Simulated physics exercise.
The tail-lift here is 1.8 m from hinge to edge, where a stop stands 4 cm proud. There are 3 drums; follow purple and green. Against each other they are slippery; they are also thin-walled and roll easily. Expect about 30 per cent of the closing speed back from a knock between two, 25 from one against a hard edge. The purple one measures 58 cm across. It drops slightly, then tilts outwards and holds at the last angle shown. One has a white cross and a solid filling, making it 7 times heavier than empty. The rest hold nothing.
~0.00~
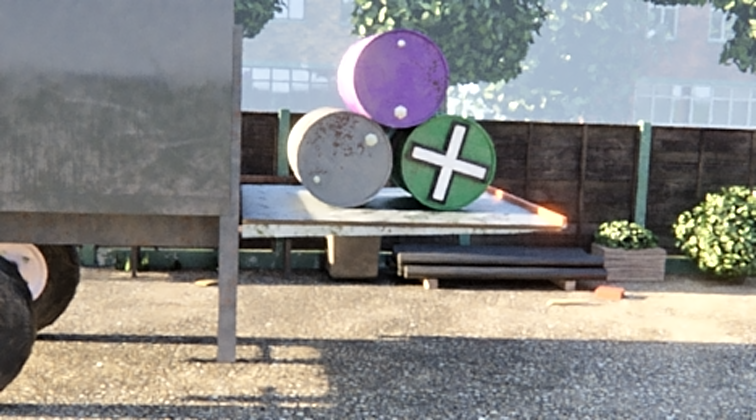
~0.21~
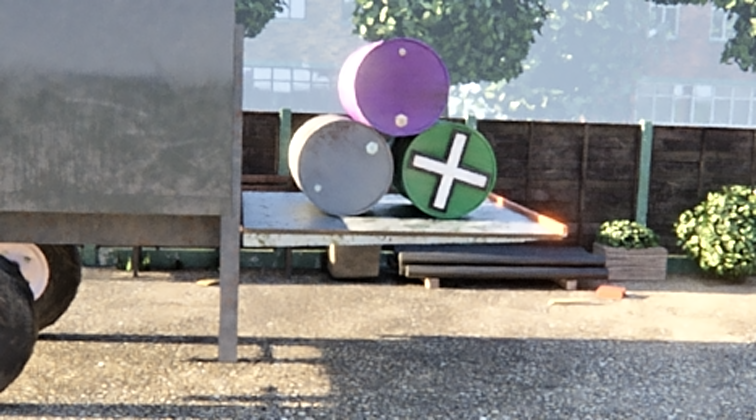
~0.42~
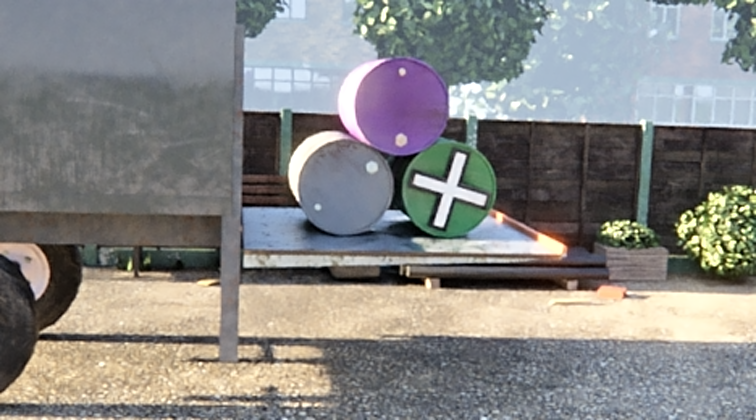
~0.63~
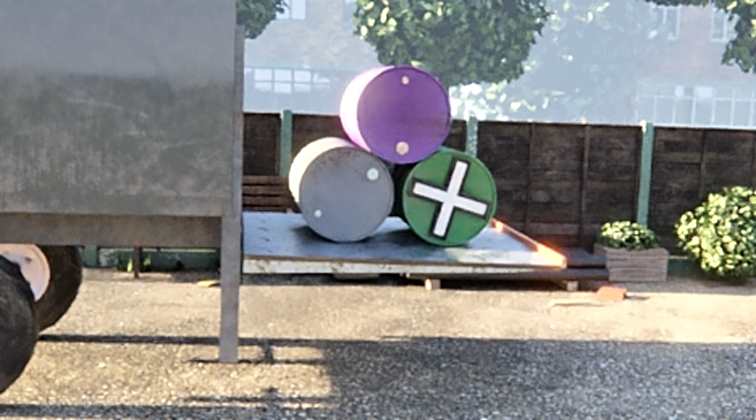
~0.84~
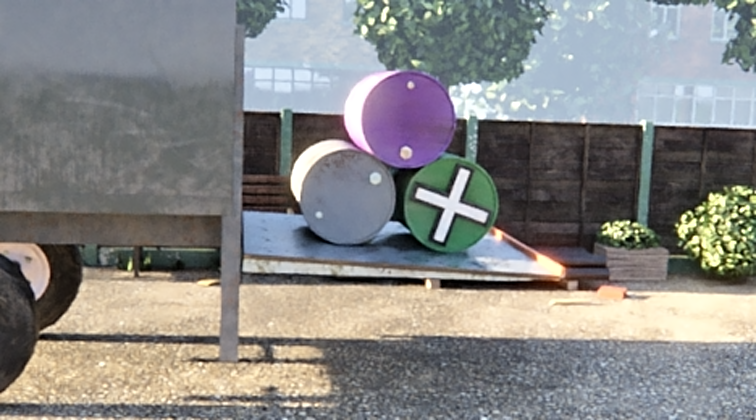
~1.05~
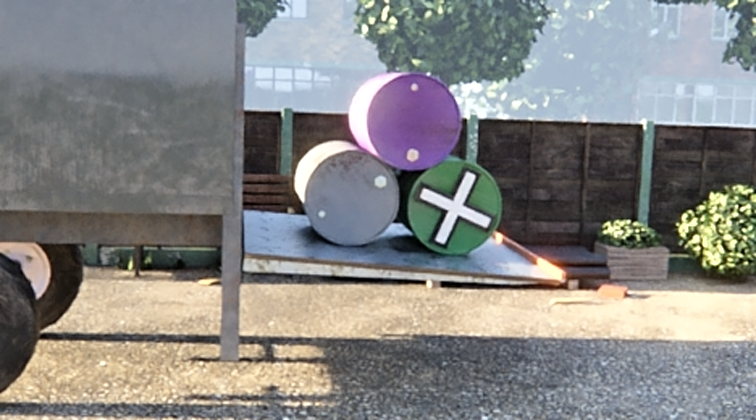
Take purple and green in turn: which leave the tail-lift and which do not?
My prediction: The purple drum is stopped at the rim; the green is stopped at the rim.
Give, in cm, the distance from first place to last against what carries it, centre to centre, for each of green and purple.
Green shifts 40 while purple shifts 40.
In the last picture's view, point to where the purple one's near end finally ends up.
It comes to rest at about (480, 126).
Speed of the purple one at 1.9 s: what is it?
I'd put it near 0.4 m/s.
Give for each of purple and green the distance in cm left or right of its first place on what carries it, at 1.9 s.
Both moved right - purple by 25 centimetres, green by 25 centimetres.
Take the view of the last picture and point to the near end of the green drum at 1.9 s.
(492, 211), roughly.
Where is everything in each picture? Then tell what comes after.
Purple (401, 79), green (449, 163); plate level; stop at (564, 221); white cross at (449, 163), in the first picture.
Purple (402, 87), green (450, 171); plate level, in the second picture.
Purple (401, 107), green (450, 190); plate level, in the third picture.
Purple (404, 115), green (450, 199); plate tilted 1°; stop at (563, 261), in the fourth picture.
Purple (408, 120), green (452, 205); plate tilted 3°, in the fifth picture.
Purple (413, 122), green (455, 208); plate tilted 4°; stop at (563, 276), in the sixth picture.
By 1.9 s, purple is up on others, 60 cm from the stop, rolling right; green is on the plate, 30 cm from the stop, rolling right; 0 over the stop so far.
By 3.0 s, purple is up on others, 50 cm from the stop, rolling left; green is on the plate, 20 cm from the stop, rolling left; 0 over the stop so far.
By 4.2 s, purple is up on others, 45 cm from the stop, rolling right; green is on the plate, 15 cm from the stop, rolling right; 0 over the stop so far.
Finally (5.6 s), purple is up on others, 45 cm from the stop; green is on the plate, 15 cm from the stop; 0 over the stop so far.
